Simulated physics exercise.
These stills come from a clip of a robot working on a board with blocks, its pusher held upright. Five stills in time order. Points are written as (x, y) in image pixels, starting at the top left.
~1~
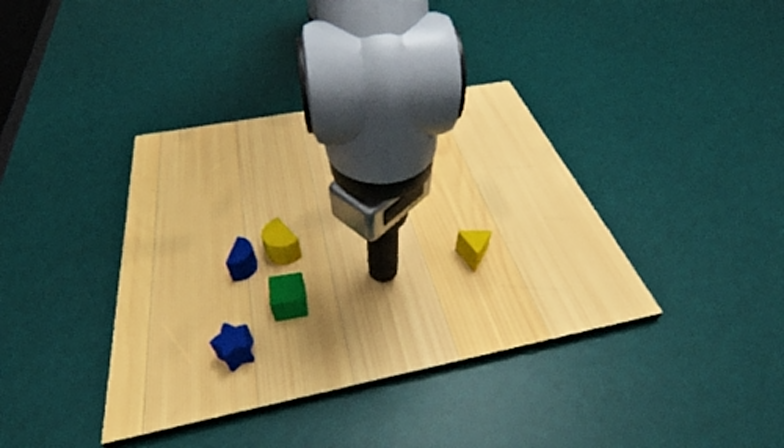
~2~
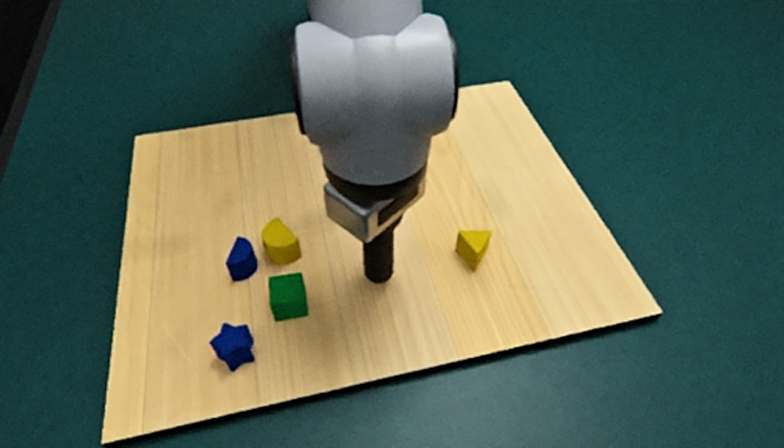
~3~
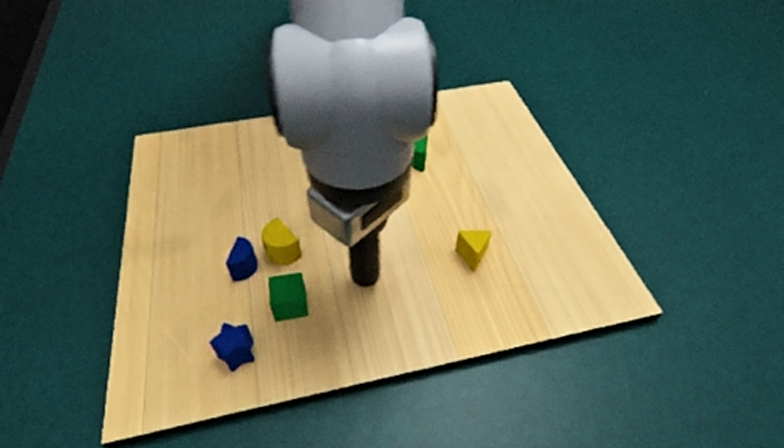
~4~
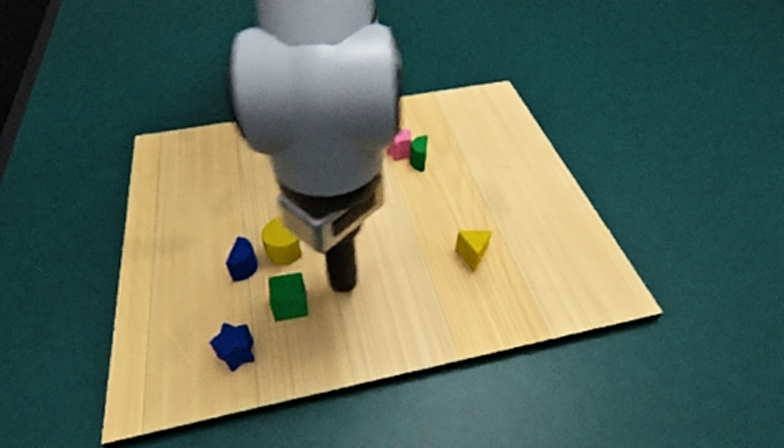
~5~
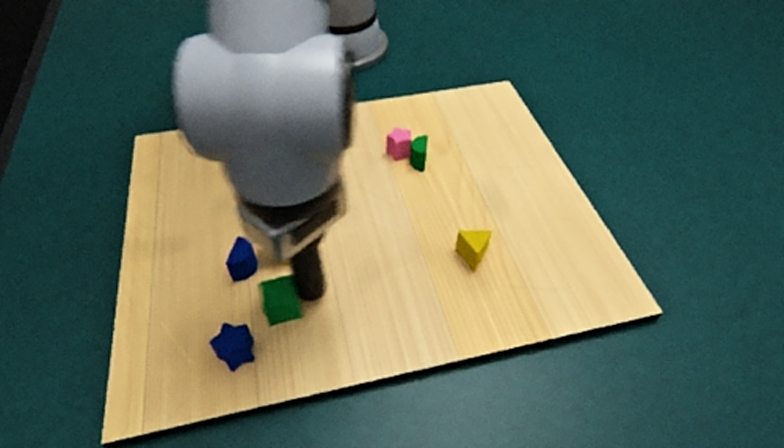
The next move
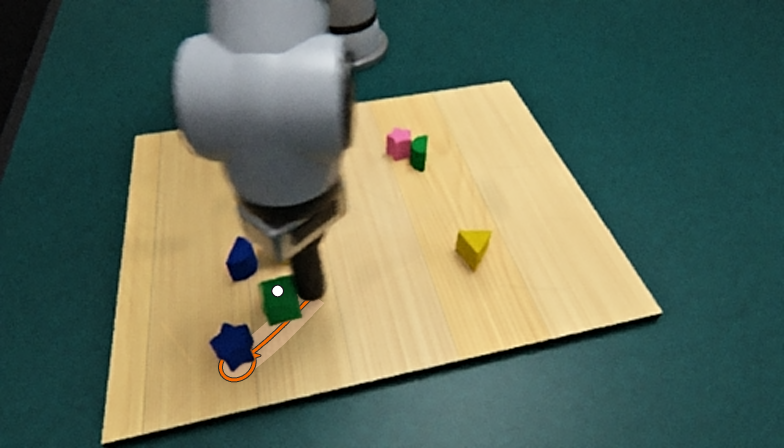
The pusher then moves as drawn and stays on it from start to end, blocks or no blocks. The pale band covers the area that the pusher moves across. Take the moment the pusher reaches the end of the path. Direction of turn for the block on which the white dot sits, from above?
The turn is clockwise.
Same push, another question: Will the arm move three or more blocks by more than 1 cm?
It seems not.
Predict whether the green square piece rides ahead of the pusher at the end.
The pusher passes it.
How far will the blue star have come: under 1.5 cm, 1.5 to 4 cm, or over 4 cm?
I reckon it covers between 1.5 and 4 cm.
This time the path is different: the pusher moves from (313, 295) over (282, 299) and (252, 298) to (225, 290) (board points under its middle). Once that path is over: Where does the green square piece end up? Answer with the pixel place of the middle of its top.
The answer is (231, 309).
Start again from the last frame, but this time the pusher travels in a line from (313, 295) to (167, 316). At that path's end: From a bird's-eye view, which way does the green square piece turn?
Viewed from above: Anti-clockwise.
The line goes from (313, 295) via (279, 330), ending at (237, 364); the dot is on the green square piece.
The first path, step by step. Halfway along, pusher at (276, 324); blue star at (226, 341); green square piece at (239, 309), turned 20° clockwise.
At the end, pusher at (235, 359); blue star at (197, 361); yellow half-round block unmoved; green square piece at (226, 310), turned 45° clockwise.
